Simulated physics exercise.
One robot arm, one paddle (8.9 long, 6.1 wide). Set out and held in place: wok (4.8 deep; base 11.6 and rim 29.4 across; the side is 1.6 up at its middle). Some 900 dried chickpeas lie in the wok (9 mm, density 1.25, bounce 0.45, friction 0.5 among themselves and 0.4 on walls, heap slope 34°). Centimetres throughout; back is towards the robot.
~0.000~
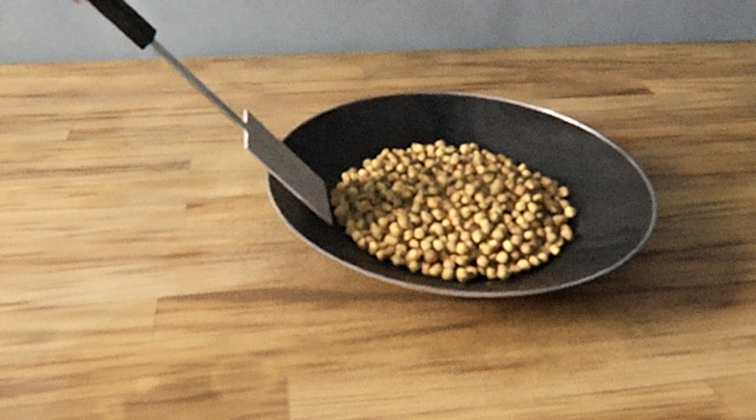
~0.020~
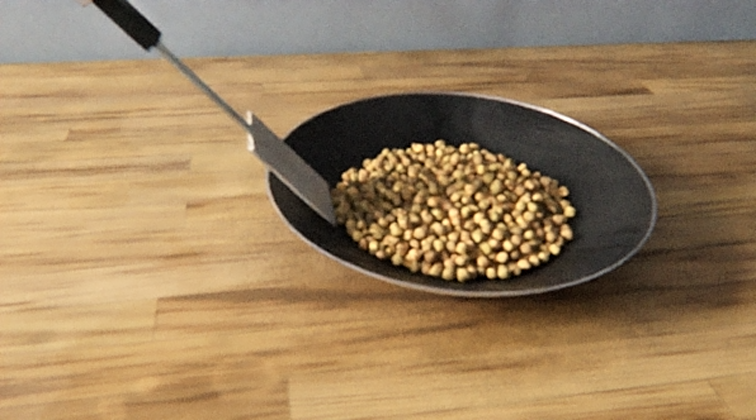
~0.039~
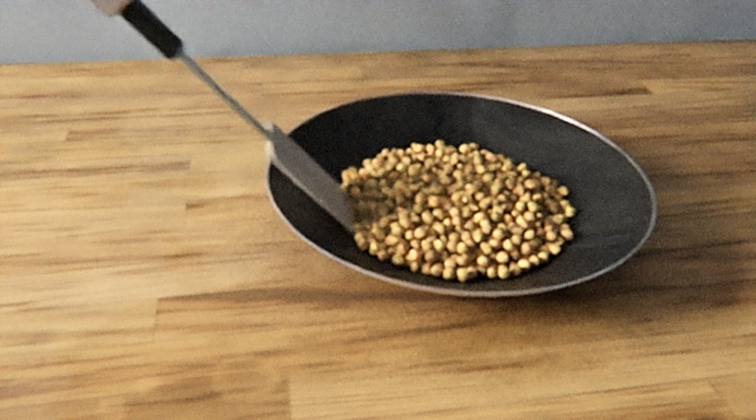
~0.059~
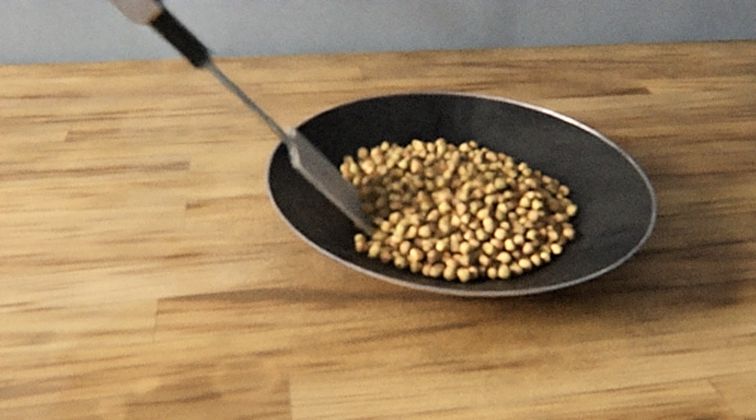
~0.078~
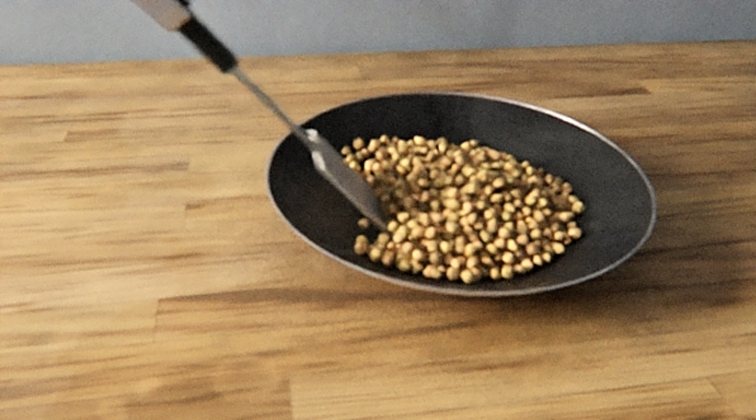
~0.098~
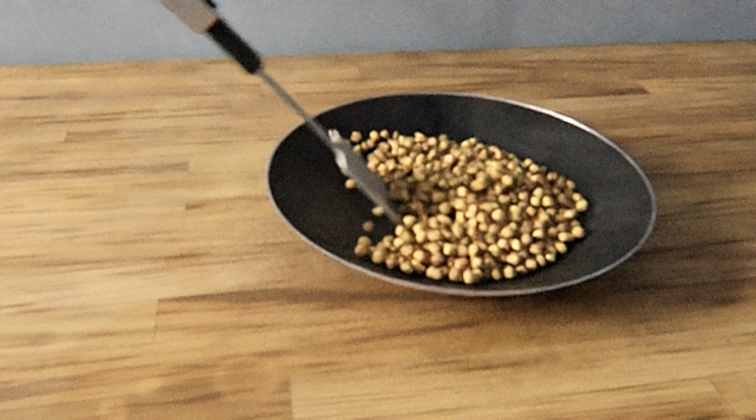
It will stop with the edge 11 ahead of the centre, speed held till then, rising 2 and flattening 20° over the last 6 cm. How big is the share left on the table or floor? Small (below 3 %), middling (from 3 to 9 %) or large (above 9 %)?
Answer: Large; above 9 % of the dried chickpeas finish on the table or floor.
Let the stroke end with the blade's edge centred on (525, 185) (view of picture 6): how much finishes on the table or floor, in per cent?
About 0 per cent.
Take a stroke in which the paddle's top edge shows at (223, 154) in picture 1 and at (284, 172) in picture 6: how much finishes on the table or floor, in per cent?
About 10 per cent.
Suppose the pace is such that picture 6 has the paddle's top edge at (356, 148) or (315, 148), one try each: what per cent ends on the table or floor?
About 25 and 15 per cent.
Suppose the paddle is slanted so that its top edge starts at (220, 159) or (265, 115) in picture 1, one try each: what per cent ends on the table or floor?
About 20 and 20 per cent.
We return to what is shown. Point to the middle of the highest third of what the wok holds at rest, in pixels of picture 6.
Near (522, 192).
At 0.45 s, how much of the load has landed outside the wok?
Some 20 per cent.
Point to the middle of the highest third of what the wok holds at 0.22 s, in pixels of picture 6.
At about (546, 174).
By 0.16 s, sloping 50°, highest piece 5 above the table; 900 in the wok.
By 0.22 s, sloping 44°, highest piece 6 above the table; 900 in the wok.
By 0.45 s, sloping 30°, highest piece 5 above the table; 705 in the wok, 194 on the table or floor, 1 on the blade or in flight.
By 1.50 s, sloping 30°, highest piece 4 above the table; 705 in the wok, 195 on the table or floor.
Final count, 705 in the wok, 195 on the table or floor. That is 22 % on the table or floor.
